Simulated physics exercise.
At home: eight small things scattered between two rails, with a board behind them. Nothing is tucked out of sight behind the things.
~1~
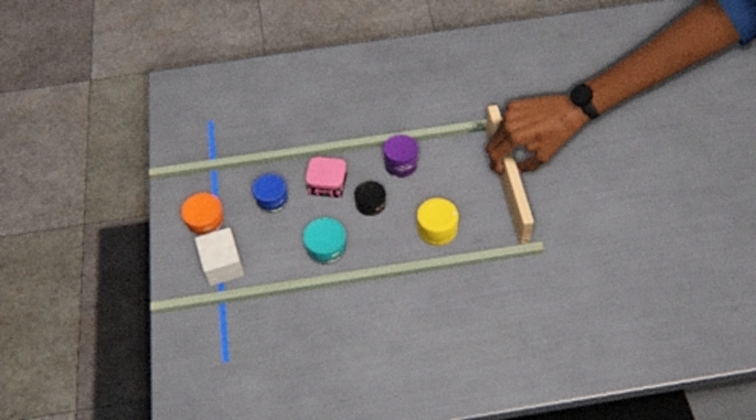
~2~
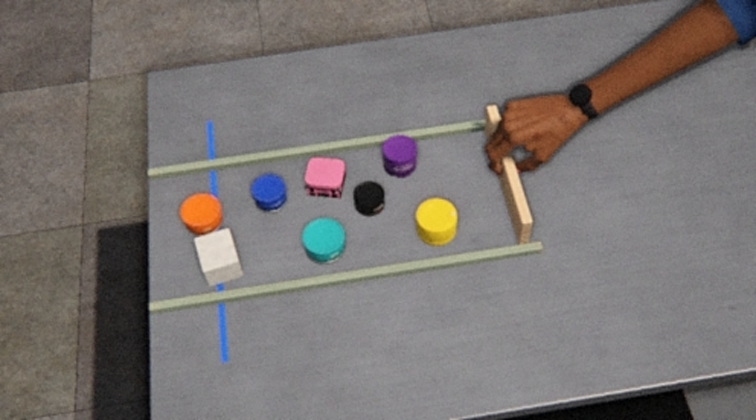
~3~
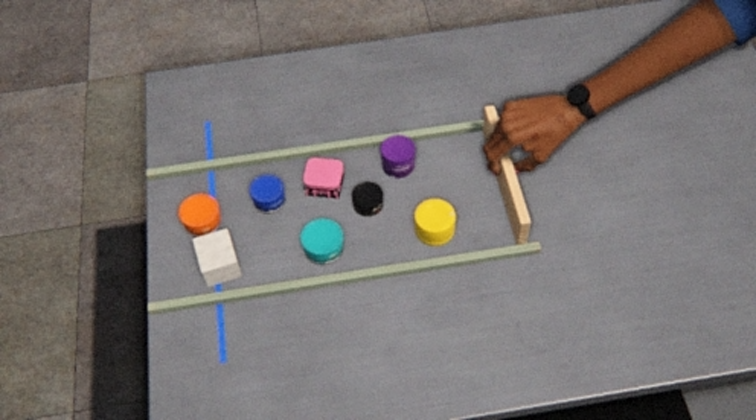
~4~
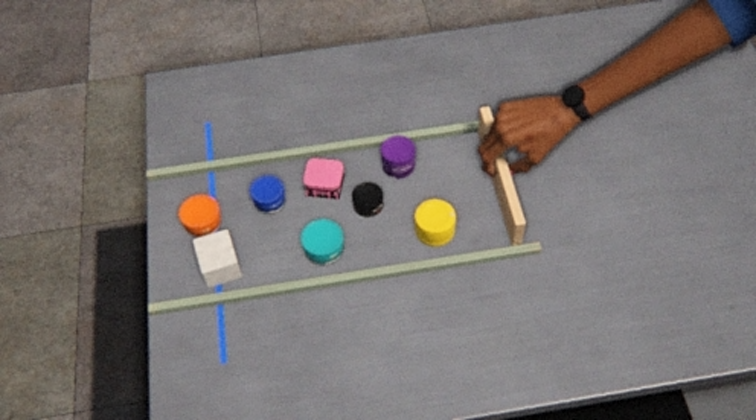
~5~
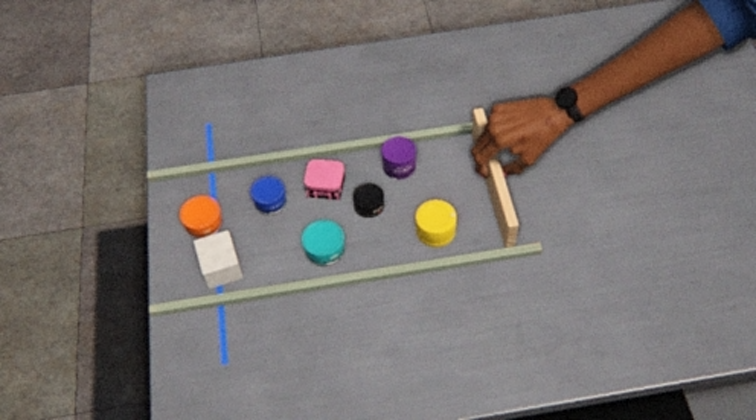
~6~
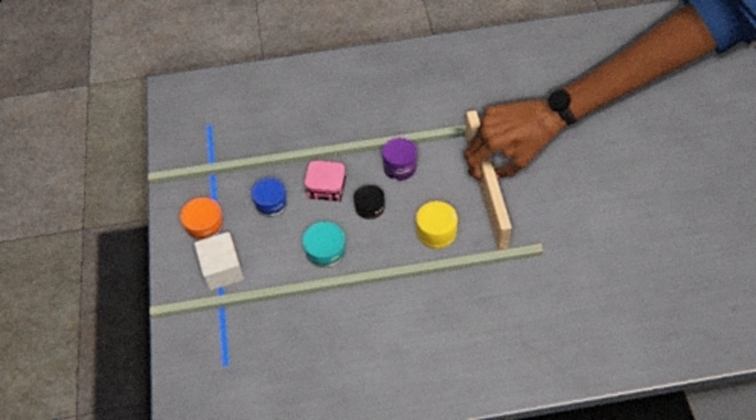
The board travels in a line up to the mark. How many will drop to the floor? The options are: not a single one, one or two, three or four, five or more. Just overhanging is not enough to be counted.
Answer: One or two.
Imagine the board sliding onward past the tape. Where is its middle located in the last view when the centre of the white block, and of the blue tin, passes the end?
The white block gives roughly (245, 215), the blue tin roughly (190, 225).
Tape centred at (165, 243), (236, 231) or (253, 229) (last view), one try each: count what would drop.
Try 1: 7; try 2: 1; try 3: 0.
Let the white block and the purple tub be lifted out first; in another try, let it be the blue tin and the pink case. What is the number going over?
1, then 1.
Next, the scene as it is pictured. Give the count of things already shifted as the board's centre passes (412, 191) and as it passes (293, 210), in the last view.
Counts: 2, 8.
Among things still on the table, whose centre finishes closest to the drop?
Answer: The turquoise tin.
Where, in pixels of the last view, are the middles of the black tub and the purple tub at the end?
You'll find the black tub at roughly (200, 230) and the purple tub at roughly (195, 182).
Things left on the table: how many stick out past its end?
1, I think.
A little later, none off yet; orange tin at rest near (202, 220); white block at rest near (219, 262); blue tin at rest near (270, 198).
Next, none off yet; orange tin at rest near (202, 220); white block at rest near (219, 262); blue tin shifted about its own width near (250, 208).
Later still, none off yet; orange tin shifted a little near (185, 226); white block shifted about its own width near (166, 272); blue tin shifted well along near (218, 235).
When it is over, the number that fall off is one or two; down, white block and orange tin.
